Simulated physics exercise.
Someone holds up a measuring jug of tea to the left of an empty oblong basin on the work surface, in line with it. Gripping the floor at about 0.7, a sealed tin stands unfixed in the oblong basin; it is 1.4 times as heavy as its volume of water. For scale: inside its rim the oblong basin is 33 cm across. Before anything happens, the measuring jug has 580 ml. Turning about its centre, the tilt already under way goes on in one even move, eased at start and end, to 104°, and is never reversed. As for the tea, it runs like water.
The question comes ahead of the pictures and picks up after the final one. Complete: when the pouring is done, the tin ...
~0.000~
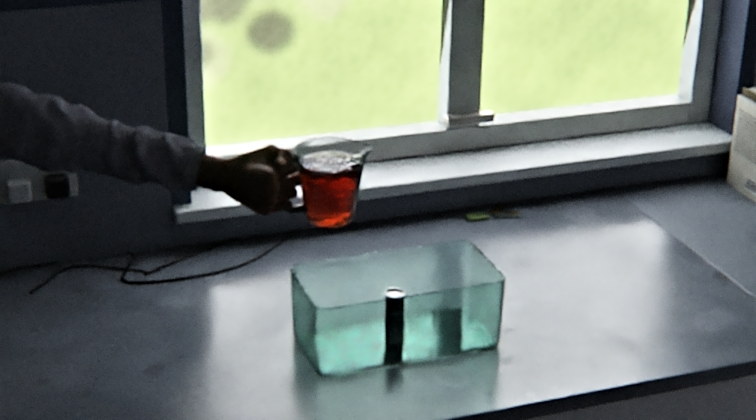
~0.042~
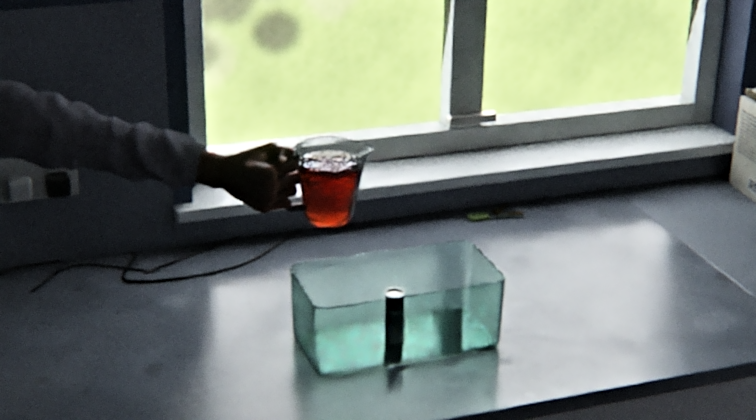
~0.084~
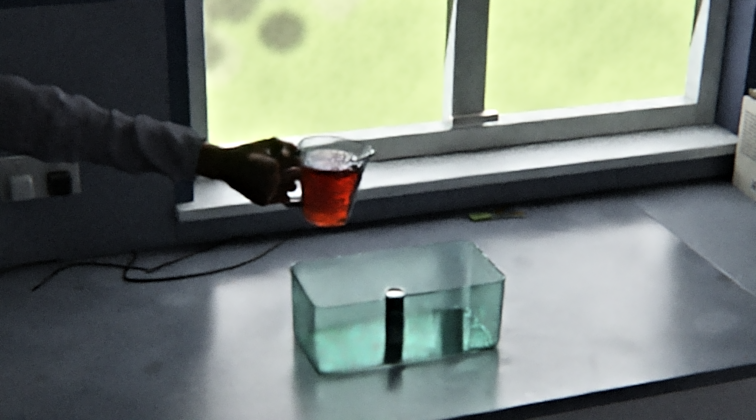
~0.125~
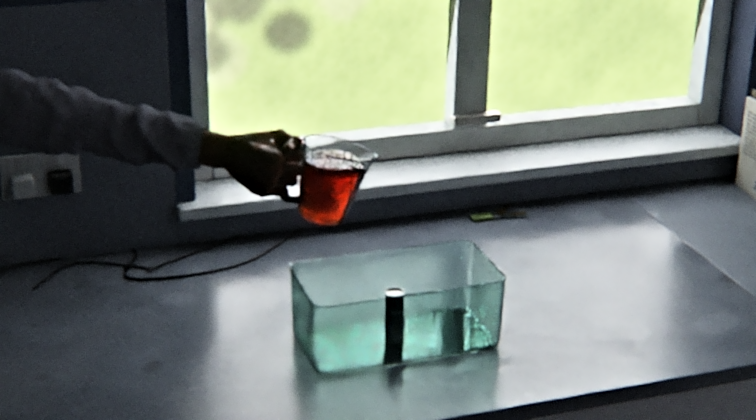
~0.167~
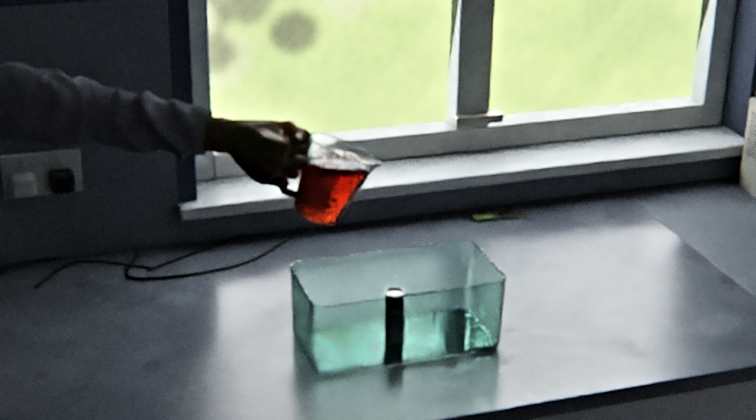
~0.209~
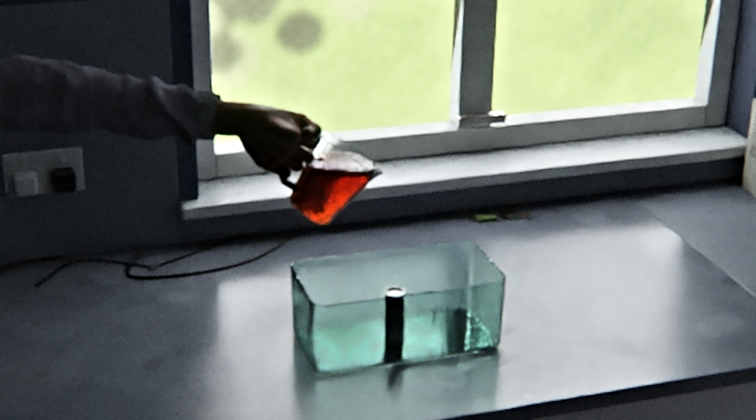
... is still on its feet.
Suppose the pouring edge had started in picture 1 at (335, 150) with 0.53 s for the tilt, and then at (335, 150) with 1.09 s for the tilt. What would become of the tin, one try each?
Trial 1 - tin tips; trial 2 - tin stays standing.
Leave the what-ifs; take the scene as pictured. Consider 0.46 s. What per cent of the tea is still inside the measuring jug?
Still held: Roughly 46 % of the total.
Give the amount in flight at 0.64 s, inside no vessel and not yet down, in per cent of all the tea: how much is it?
Some 20 % is up in the air.
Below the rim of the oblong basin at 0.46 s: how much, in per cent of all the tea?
I'd estimate some 14 percent of the liquid.
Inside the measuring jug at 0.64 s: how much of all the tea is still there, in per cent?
9 per cent or thereabouts.
Then, 0.46 s in, the tilt is 99° and 47 per cent is still to pour; the tin stands where it began.
Then, 0.64 s in, the tilt is 104° and 9 per cent is still to pour; the tin stands where it began.
Then, 0.82 s in, the tilt is 104° and 0 per cent is still to pour; the tin stands where it began.
Then, 1.03 s in, the tilt is 104° and 0 per cent is still to pour; the tin stands where it began.
Finally, the tin stands where it began.
